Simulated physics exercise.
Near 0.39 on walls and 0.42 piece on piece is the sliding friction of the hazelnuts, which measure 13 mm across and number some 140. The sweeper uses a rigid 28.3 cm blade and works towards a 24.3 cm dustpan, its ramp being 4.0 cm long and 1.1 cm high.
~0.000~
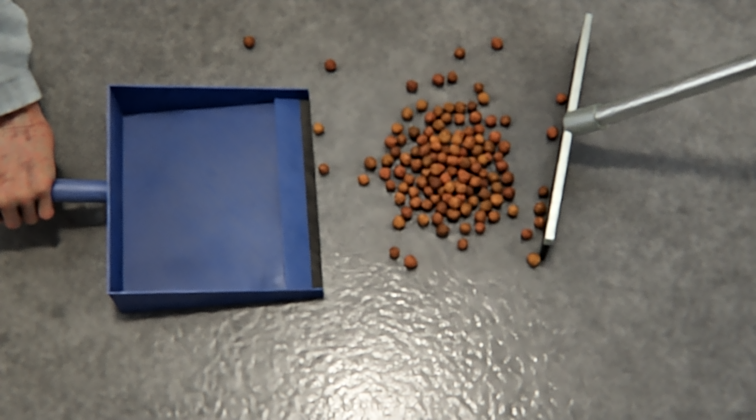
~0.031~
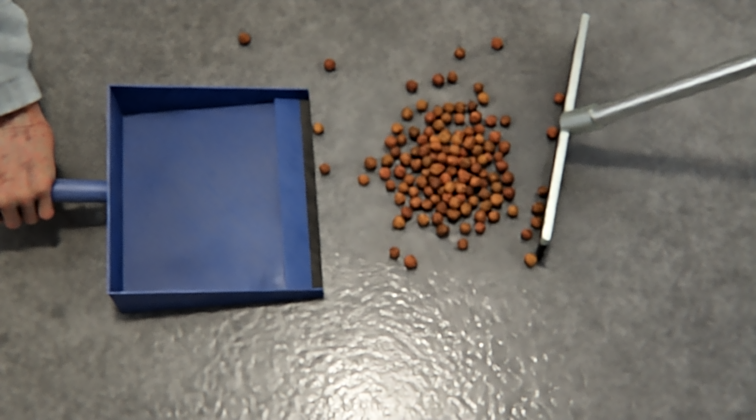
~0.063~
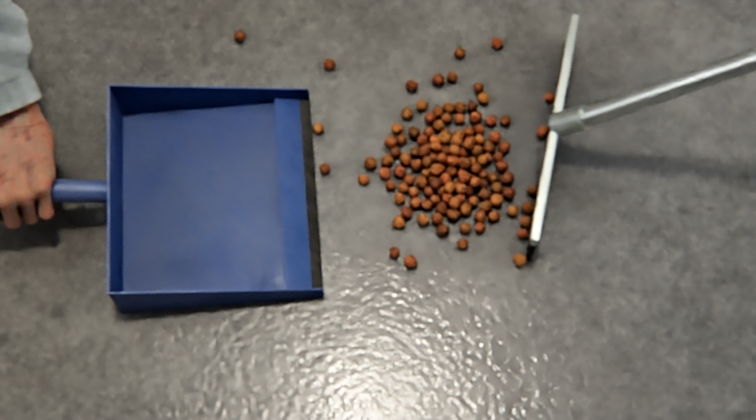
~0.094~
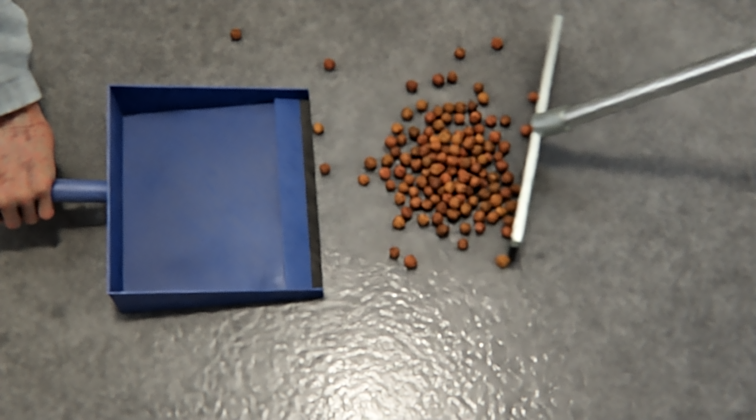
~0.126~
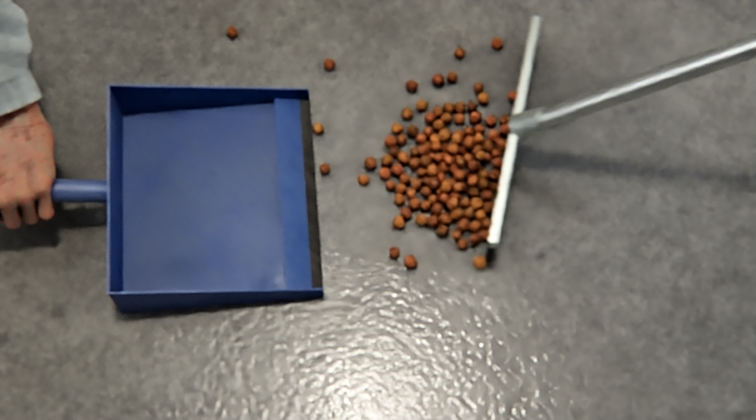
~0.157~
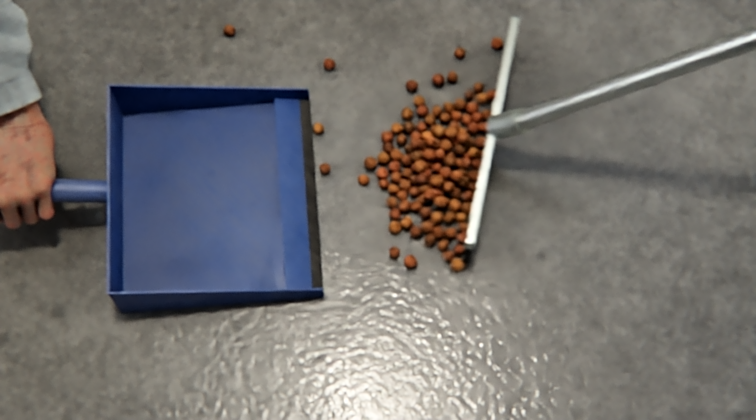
A grey, slightly glossy floor is seen from directly above by a camera that stays still. A blue dustpan sits at left with a hand gripping its handle, a loose heap of small reddish-brown balls lies near the centre with strays around it, and a pale blade on a metal pole stands at right. The blade slides left into the heap, pushing and bunching its right side, while the dustpan stays put and one stray ball at upper left rolls slightly left.
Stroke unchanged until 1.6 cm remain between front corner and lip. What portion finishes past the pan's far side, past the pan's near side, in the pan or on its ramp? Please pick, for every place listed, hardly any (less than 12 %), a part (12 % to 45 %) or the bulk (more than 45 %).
Past the pan's far side: A part, past the pan's near side: Hardly any, in the pan or on its ramp: A part.
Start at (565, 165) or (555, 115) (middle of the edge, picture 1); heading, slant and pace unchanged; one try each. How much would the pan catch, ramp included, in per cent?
Some 30 and 30 per cent.
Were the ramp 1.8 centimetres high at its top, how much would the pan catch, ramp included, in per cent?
About 25 %.
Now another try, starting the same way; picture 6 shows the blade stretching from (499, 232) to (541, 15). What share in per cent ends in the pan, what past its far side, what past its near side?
That ends as pan 25, far 30, and near 0.
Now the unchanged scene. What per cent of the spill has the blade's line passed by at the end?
Roughly 5 percent of it.
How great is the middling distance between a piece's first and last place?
Roughly 18 cm.
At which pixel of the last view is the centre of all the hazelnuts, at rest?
Once everything settles, the centre is around (307, 145).
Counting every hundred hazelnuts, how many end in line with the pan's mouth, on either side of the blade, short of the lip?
Some 40 per cent end up there.
Then, at 0.26 s, middle of the blade 12 cm from the lip; 0 % over the lip, far side 15 %, near side 0 %.
After 0.33 s, middle of the blade 7 cm from the lip; 10 % over the lip, far side 20 %, near side 0 %.
After 0.54 s, middle of the blade 6 cm from the lip; 40 % over the lip, far side 25 %, near side 5 %.
By 1.4 s all is still; far side 25 %, near side 5 %, pan 35 %, in front of the lip or behind the blade 40 %.
